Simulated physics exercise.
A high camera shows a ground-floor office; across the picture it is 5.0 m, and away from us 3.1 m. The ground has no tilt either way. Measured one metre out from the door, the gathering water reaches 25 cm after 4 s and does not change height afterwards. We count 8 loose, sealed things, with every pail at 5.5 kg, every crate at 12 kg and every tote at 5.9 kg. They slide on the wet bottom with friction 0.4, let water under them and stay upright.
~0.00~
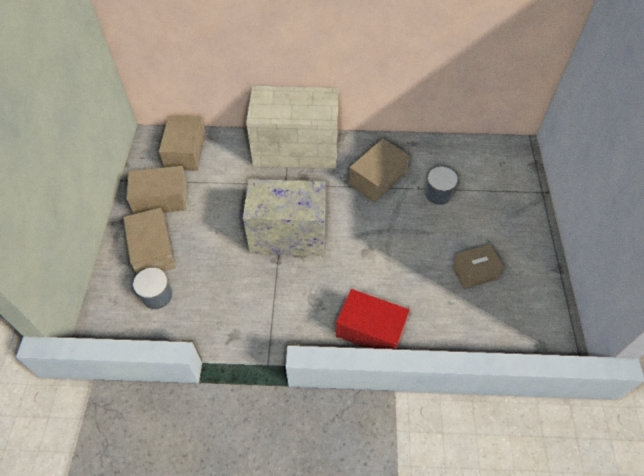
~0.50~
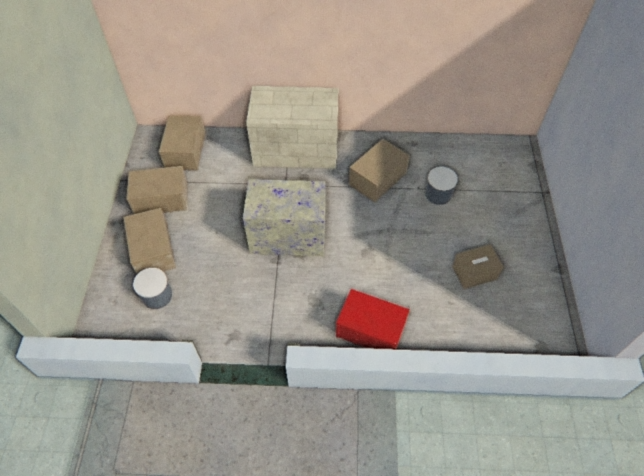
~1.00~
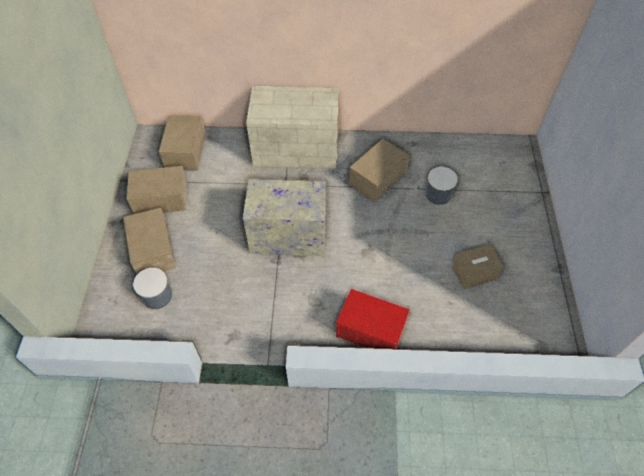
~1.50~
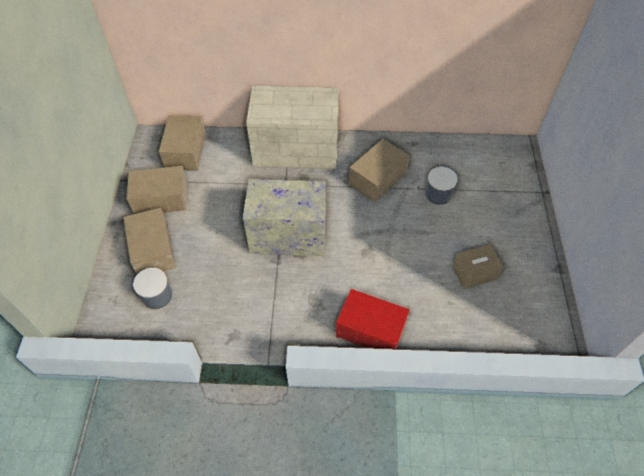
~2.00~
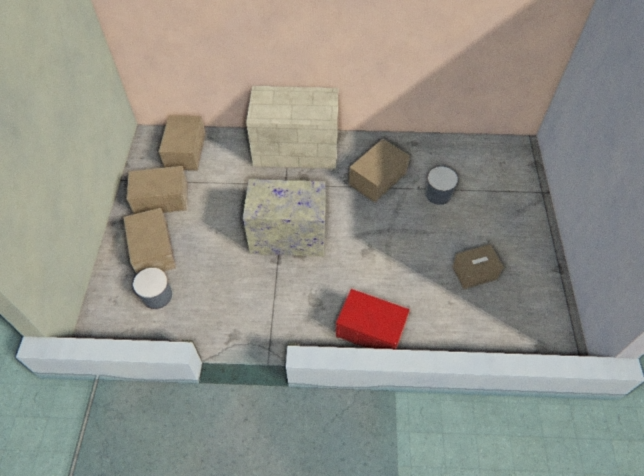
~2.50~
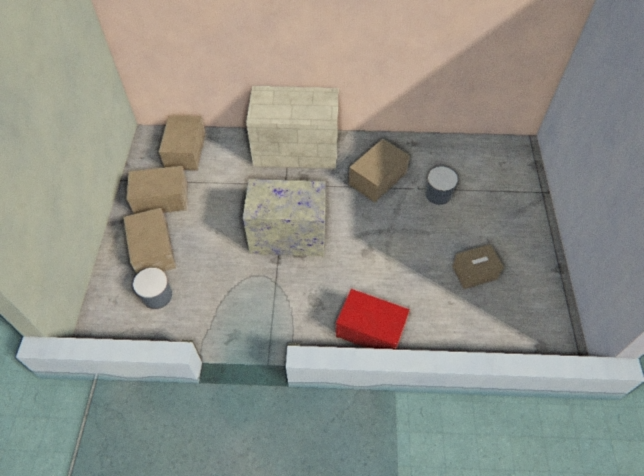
A walled room held scattered boxes, a red one among them, and two pails, all staying still while greenish water closed in over the ground outside, then slipped through the front gap in a rounded patch.
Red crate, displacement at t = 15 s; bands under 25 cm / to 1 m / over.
It is pushed a bit.
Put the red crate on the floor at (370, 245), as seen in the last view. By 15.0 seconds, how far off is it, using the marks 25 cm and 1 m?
Answer: It covers a big distance.
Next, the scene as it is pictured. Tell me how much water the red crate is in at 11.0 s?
Depth approx. 4 cm.
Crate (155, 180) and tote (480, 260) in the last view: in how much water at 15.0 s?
Some 11 cm at the first, some 12 cm at the second.
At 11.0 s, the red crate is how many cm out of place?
About 0 cm.
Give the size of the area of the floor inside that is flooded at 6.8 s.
Wet: Near 13 m2.
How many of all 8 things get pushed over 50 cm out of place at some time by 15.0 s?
The total is 8.
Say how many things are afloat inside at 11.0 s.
7 of them.
After 3.5 s the red crate is near (373, 316), 0.0 m from its start, aground; 0 afloat.
After 6.8 s the red crate is near (373, 316), 0.0 m from its start, aground; 2 afloat.
After 11.0 s the red crate is near (373, 316), 0.0 m from its start, aground; 7 afloat.
After 15.0 s the red crate is near (339, 283), 0.5 m from its start, afloat; 8 afloat.
